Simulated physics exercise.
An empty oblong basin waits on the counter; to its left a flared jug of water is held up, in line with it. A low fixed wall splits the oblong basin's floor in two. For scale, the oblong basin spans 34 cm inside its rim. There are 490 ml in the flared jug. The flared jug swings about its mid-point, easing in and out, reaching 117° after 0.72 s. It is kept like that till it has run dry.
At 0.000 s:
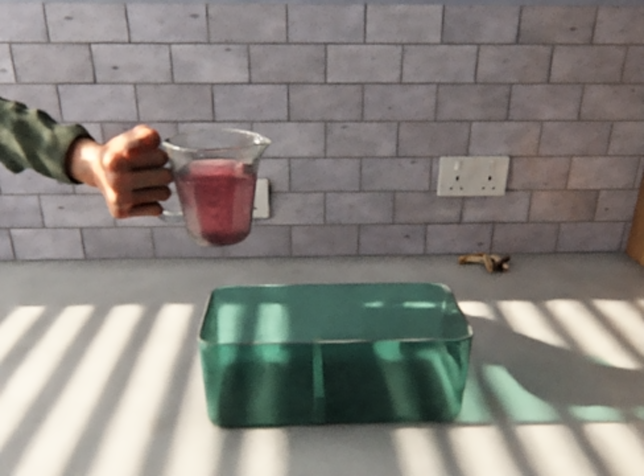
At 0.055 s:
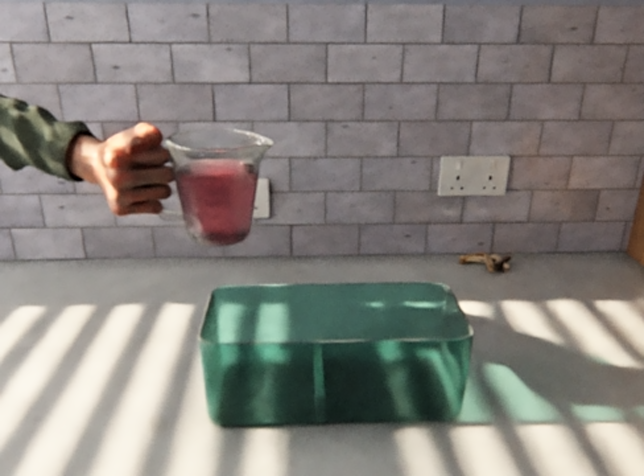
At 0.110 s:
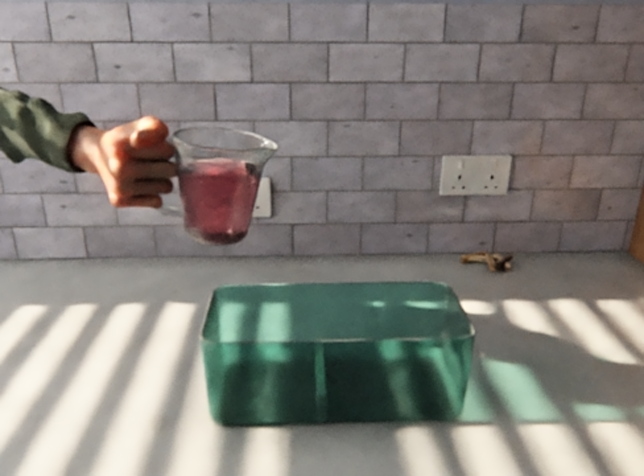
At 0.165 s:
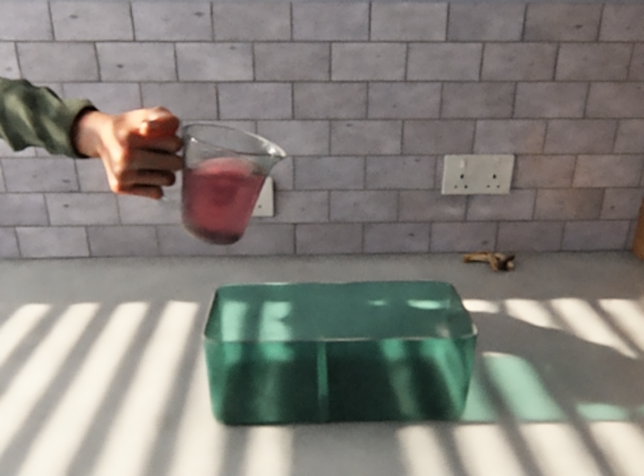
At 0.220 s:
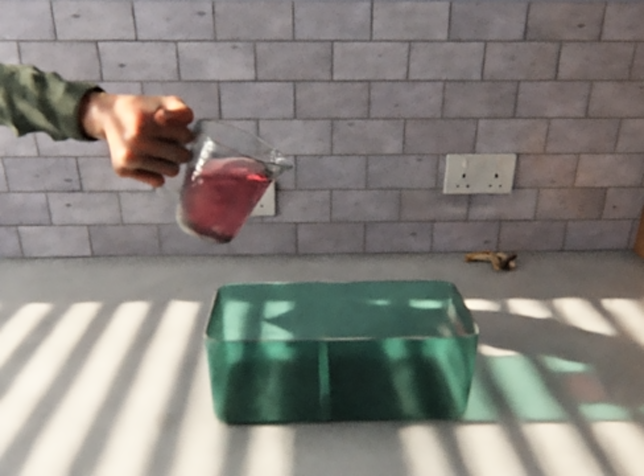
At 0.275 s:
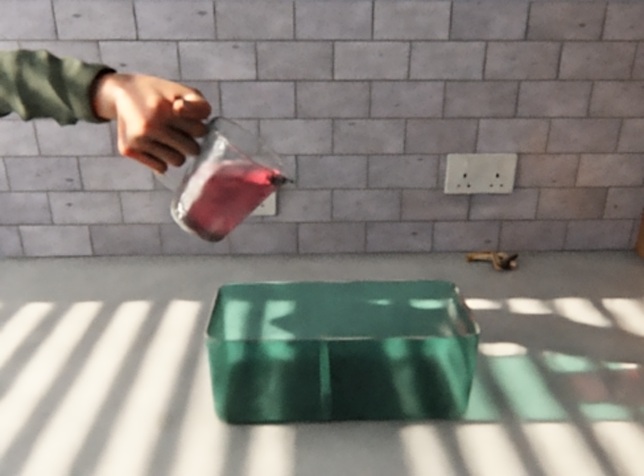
On a sunlit counter by a grey brick wall, a hand held a glass jug of reddish liquid above and left of an empty green basin, then steadily tilted it over to the right.
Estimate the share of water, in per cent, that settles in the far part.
The far part has some 52 per cent.
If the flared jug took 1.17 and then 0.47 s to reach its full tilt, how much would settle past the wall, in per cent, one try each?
First 75, then 35 per cent.
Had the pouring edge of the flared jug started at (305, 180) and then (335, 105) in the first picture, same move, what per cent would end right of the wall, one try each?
In turn about 90 and 80 per cent.
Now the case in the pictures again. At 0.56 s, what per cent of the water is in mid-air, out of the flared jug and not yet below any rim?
Near 36 in a hundred.
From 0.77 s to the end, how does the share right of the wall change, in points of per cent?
The share moves up, by some 3 per cent.
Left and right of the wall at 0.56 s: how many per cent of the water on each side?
Some 1 per cent left and 14 right.
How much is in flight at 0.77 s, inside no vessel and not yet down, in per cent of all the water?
About 10 per cent.
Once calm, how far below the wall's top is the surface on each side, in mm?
Left about 30 mm, right about 32 mm.
By 0.56 s the tilt is 103° and 50 per cent is still to pour, 1 is left of the wall and 14 right of it.
By 0.77 s the tilt is 117° and 3 per cent is still to pour, 37 is left of the wall and 49 right of it.
By 0.98 s the tilt is 117° and 0 per cent is still to pour, 47 is left of the wall and 51 right of it.
By 1.22 s the tilt is 117° and 0 per cent is still to pour, 47 is left of the wall and 52 right of it.
At rest 47 per cent lies left of the wall, 52 right of it and 1 outside.
